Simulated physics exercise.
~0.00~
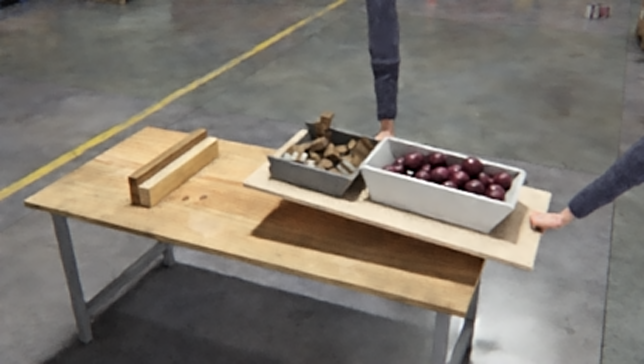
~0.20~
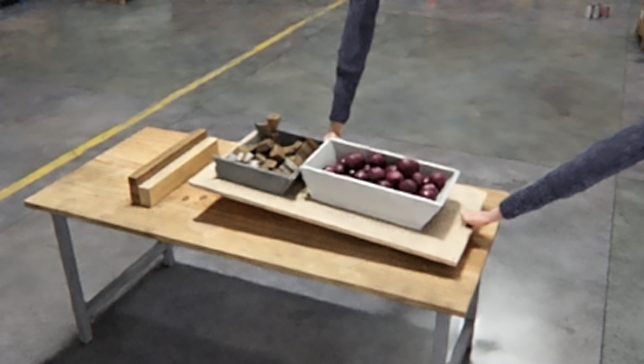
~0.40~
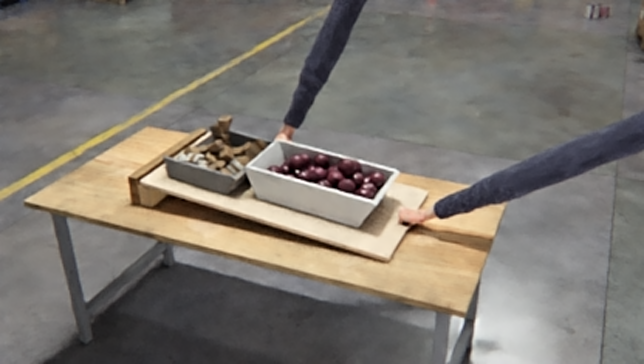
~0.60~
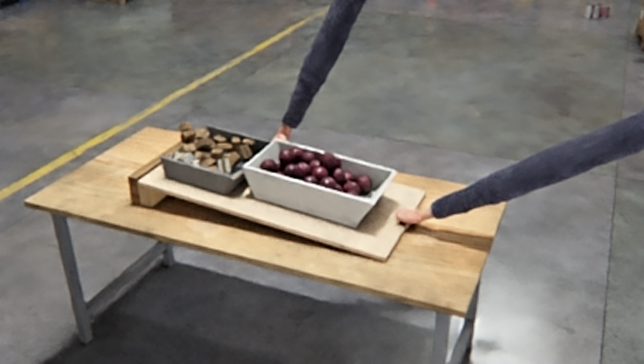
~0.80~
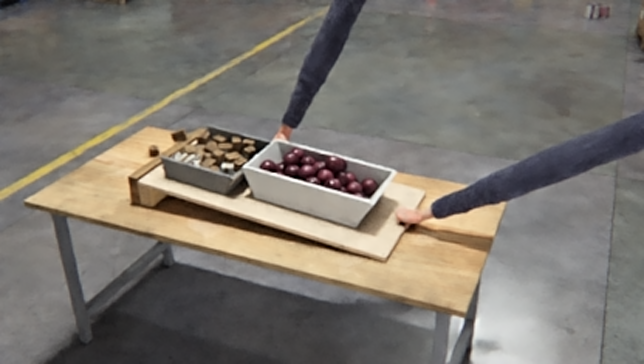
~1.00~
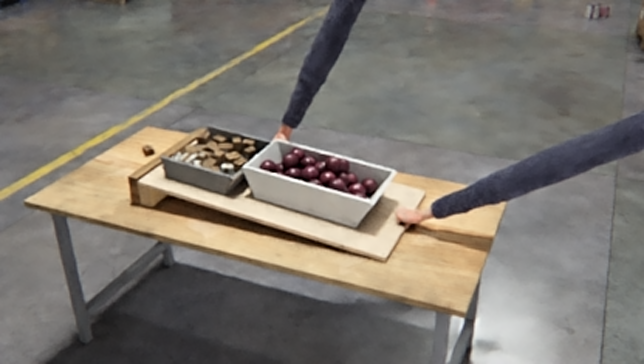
On a grey concrete floor crossed by a yellow line, a wooden table with metal legs is seen from above at an angle. Two dark-sleeved arms hold a pale, slightly tilted board carrying a grey basket of small brown parcels on the left and a white basket of red onions on the right. The hands move the board left and down until it meets a wooden stop. The heaped parcels topple leftward and some tumble over the low side. The baskets stay put, one parcel visible on the table beyond the stop, the onions still in place.
